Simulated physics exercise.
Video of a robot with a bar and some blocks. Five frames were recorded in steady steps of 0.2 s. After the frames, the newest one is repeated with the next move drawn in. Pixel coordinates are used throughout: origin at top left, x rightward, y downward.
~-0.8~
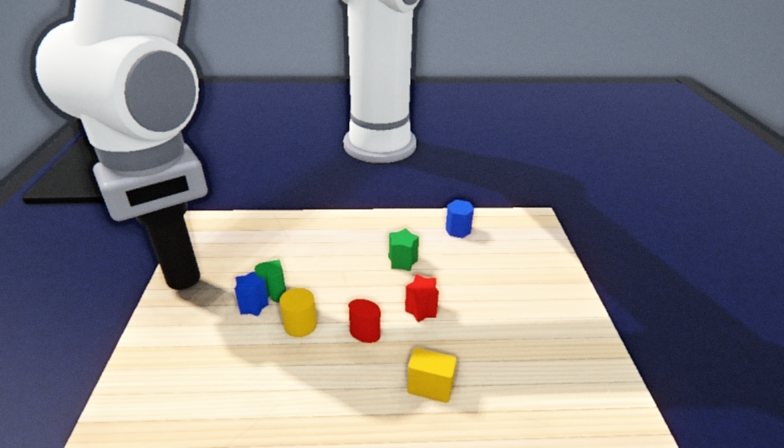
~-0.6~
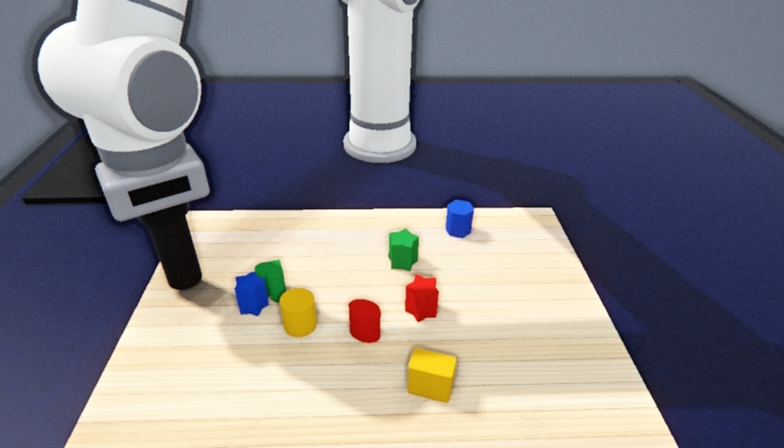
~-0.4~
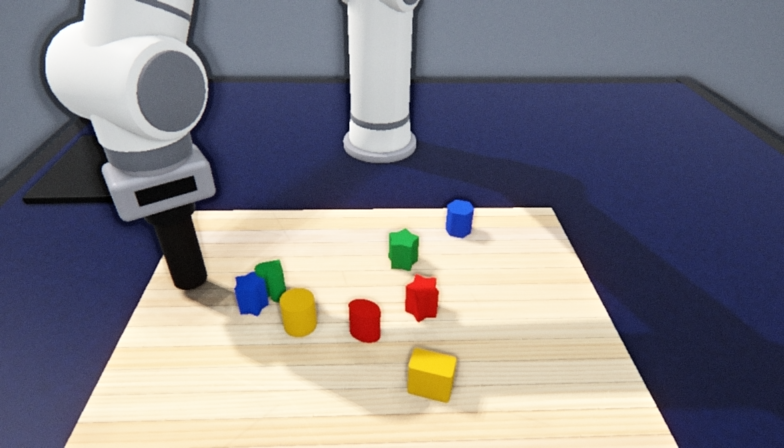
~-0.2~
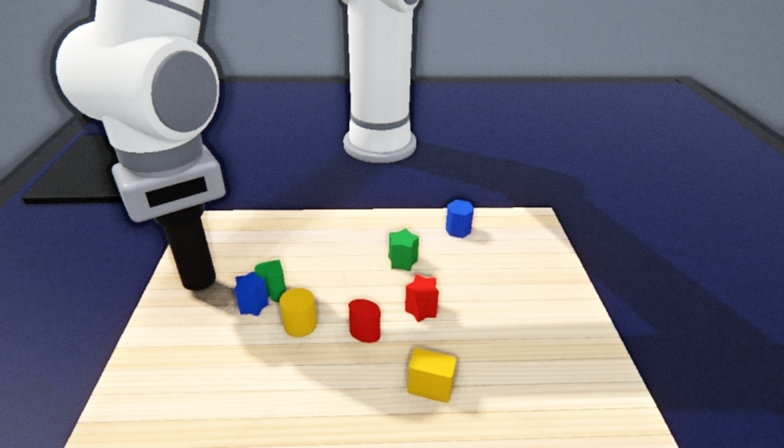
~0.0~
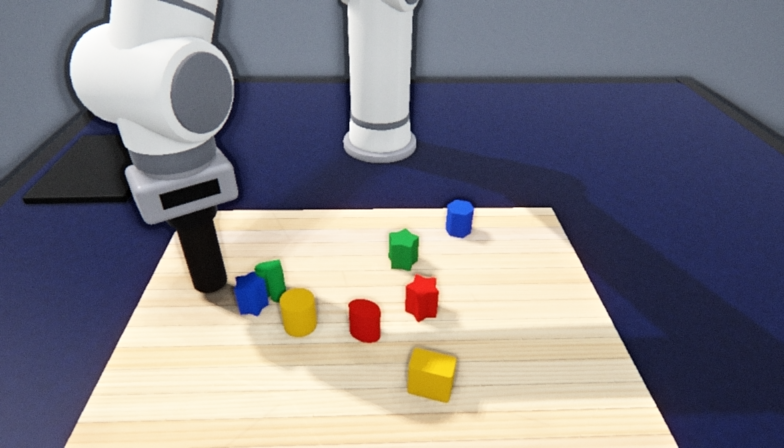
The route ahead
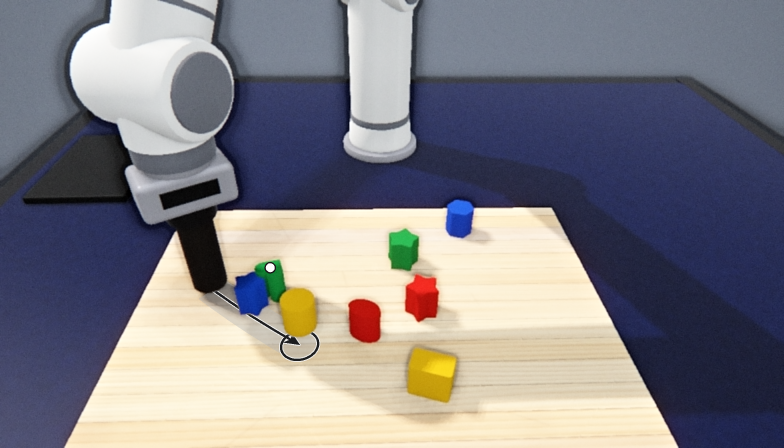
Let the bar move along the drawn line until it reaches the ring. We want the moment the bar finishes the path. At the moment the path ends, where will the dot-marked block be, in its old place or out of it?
It is not moved.
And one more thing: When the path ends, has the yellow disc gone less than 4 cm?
In short: No.
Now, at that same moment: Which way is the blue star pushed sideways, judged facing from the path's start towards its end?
Measured against the direction from start to end, the blue star shifts toward the left-hand side.
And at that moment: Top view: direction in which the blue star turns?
From above, it looks like the blue star goes counterclockwise.
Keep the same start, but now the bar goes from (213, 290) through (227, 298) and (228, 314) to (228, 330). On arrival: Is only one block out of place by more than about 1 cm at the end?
Yes, that is what happens.
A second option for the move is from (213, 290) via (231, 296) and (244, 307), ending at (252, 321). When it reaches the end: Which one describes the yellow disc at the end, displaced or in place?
The block you're asking about gets moved.
The line goes from (213, 290) to (300, 345); the dot is on the green heart.
The first path, step by step. One third of the way, bar (237, 300); blue star (265, 288), turned 15° anticlockwise.
Two thirds of the way, bar (266, 318); blue star (297, 300), turned 40° anticlockwise; yellow disc (329, 304).
At the end, bar (299, 337); blue star (320, 302), turned 110° anticlockwise; green heart unmoved; yellow disc (349, 298); red elliptical block (379, 309), turned 20° clockwise.
